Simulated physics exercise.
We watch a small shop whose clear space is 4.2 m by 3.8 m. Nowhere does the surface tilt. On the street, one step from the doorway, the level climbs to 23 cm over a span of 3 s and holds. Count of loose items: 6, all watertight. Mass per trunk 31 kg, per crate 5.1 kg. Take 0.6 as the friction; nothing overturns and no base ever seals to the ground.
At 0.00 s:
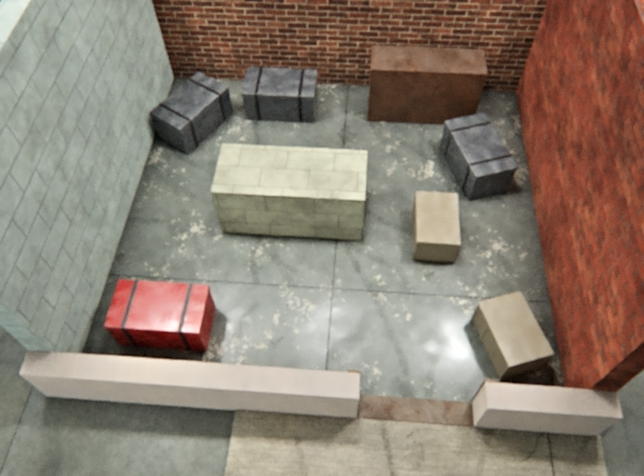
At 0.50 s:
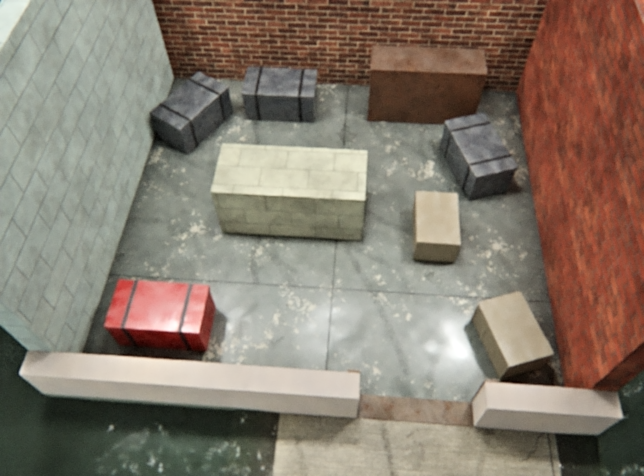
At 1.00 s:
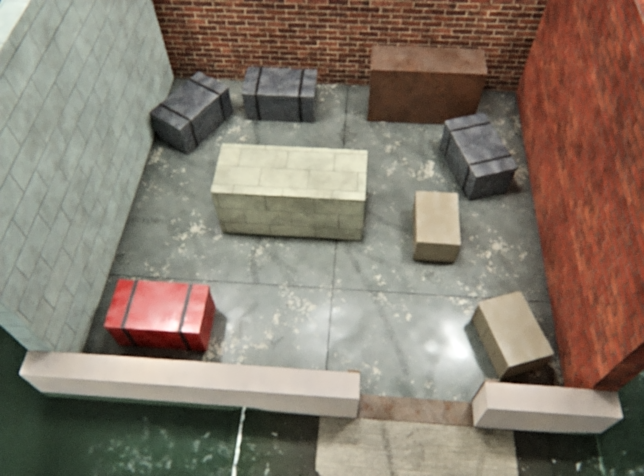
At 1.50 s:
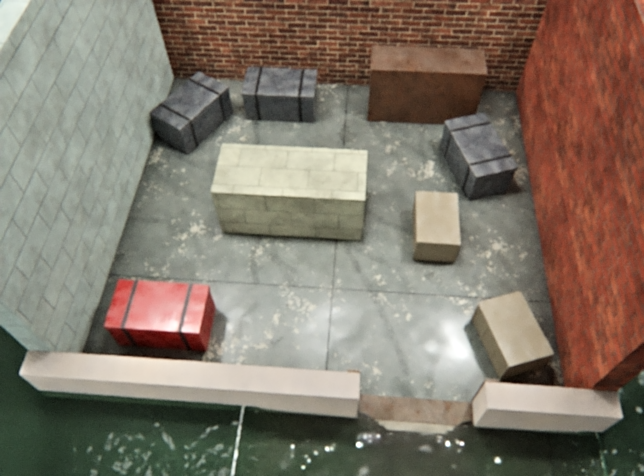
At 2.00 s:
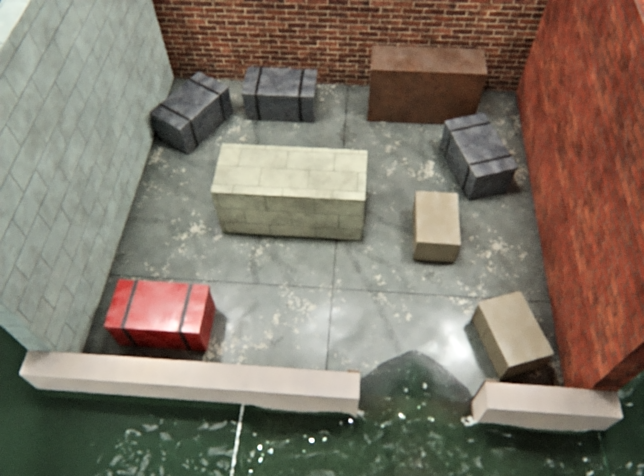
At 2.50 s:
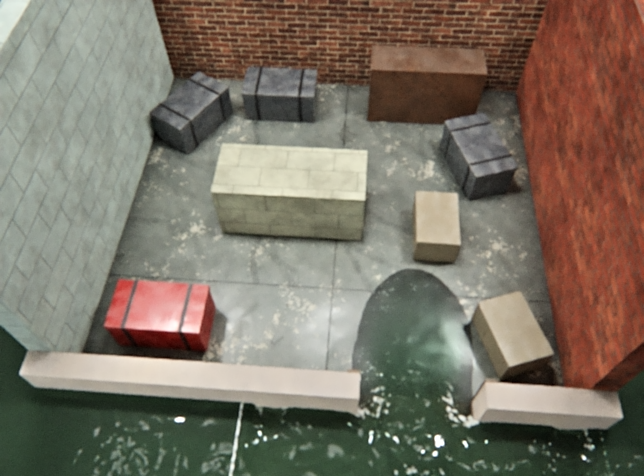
In a small brick-walled shop holding crates, blocks and a red trunk, dark green water rises outside the low front wall, covers the pale ramp, and spreads through the doorway across the floor while the objects stay still.
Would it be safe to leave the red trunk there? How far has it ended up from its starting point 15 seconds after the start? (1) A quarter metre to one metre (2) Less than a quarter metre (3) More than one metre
3.
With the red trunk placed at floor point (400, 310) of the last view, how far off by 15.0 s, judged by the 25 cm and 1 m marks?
Well, it gets shoved far.
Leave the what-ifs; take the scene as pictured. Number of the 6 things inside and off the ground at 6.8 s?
It comes to 2 of them.
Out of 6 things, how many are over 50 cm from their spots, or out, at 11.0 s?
3.
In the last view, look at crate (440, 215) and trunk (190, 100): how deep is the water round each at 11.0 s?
First about 10 cm, second about 13 cm.
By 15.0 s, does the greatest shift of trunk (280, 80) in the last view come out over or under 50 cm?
Below.
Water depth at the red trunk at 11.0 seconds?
Close to 8 centimetres.
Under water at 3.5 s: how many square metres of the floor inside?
Around 4.5 m2 of it.
After 3.5 s the red trunk is near (157, 305), 0.0 m from its start, aground; 0 afloat.
After 6.8 s the red trunk is near (157, 305), 0.0 m from its start, aground; 2 afloat.
After 11.0 s the red trunk is near (180, 325), 0.3 m from its start, aground; 5 afloat.
After 15.0 s the red trunk is near (341, 266), 1.6 m from its start, afloat; 6 afloat.
